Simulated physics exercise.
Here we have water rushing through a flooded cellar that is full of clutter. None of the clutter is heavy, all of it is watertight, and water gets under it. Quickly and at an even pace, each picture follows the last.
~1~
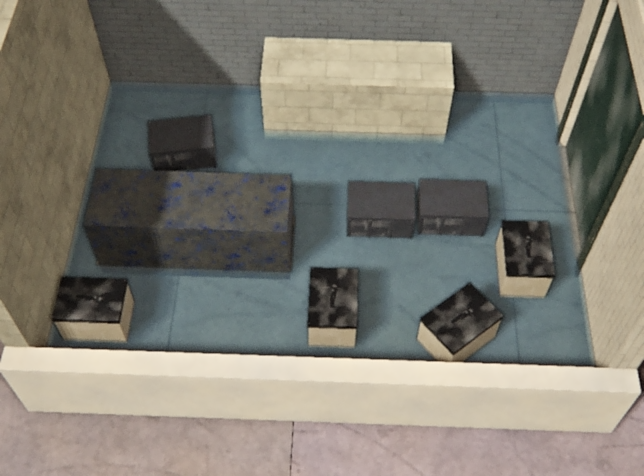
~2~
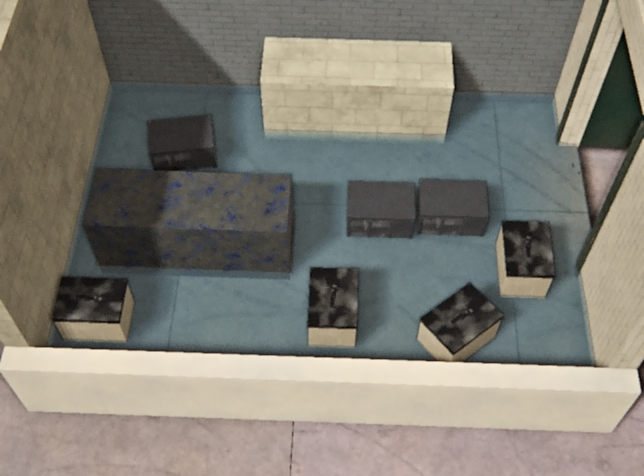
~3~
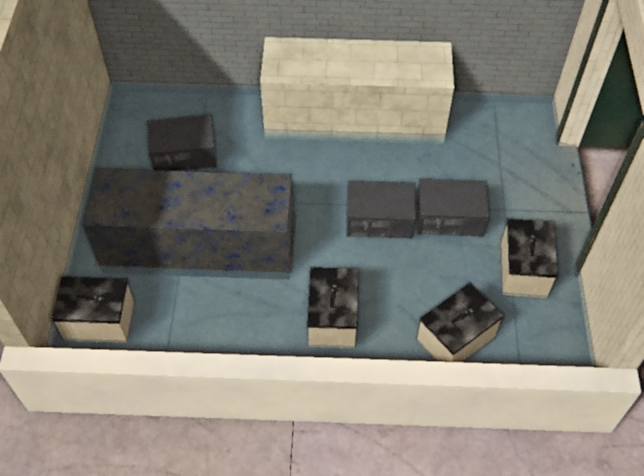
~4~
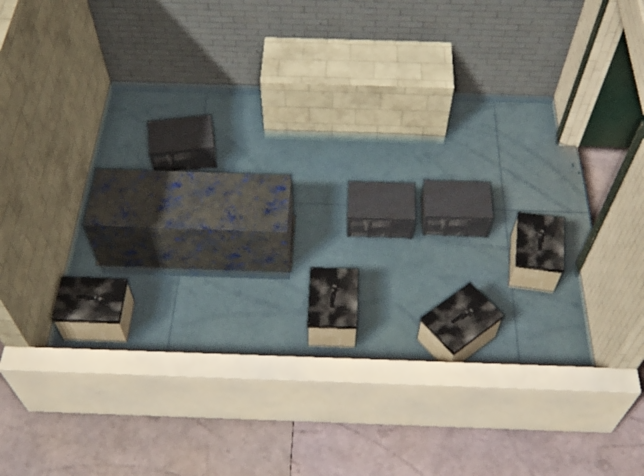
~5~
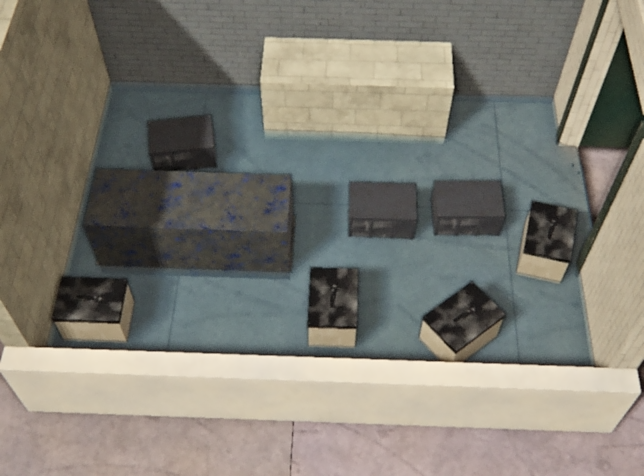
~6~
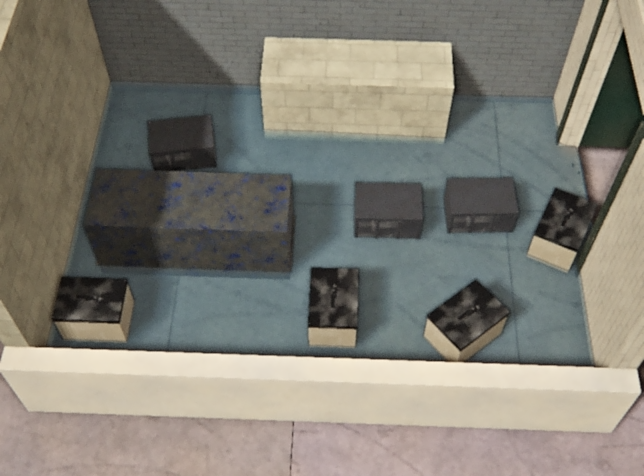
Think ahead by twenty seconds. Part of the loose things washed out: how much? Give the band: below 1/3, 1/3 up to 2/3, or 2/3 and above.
The portion will probably reach two thirds or more.
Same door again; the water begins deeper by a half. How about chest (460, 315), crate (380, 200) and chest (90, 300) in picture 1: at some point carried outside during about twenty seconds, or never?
In the order given: Lost, lost and never lost.
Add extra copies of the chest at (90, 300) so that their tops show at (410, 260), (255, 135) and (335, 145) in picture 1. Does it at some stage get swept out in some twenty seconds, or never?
Exits, exits, exits.
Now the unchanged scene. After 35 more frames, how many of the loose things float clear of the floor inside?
Count: 2.
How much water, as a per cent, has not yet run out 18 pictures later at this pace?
Some 62 per cent.
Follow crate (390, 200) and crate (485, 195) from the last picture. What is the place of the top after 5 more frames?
Approximately (445, 188), and approximately (581, 168).
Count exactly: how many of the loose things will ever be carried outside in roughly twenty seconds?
The total is 6.
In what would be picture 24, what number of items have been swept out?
That comes to 4.
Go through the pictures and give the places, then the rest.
A chest at (528, 247), afloat; a crate at (454, 198), afloat; 0 of 7 have shifted, in the first picture.
A chest at (528, 247) floats; a crate at (454, 198), afloat; 0 of 7 have shifted, in the second picture.
A chest at (532, 246) floats, close to its start; a crate at (454, 198) floats; 0 of 7 have shifted, in the third picture.
A chest at (541, 241), afloat, close to its start; a crate at (458, 199), afloat, close to its start; 1 of 7 have shifted, in the fourth picture.
A chest at (551, 230), afloat, a stride from its start; a crate at (469, 198) floats, close to its start; 2 of 7 have shifted, in the fifth picture.
A chest at (567, 218), afloat, a stride from its start; a crate at (483, 195), afloat, close to its start; 4 of 7 have shifted, in the sixth picture.
A moment on, 1 of 7 are out; 6 afloat.
Next, 4 of 7 are out; 3 afloat.
Later, 5 of 7 are out; 2 afloat.
In the end, 6 of 7 are out; 1 afloat.
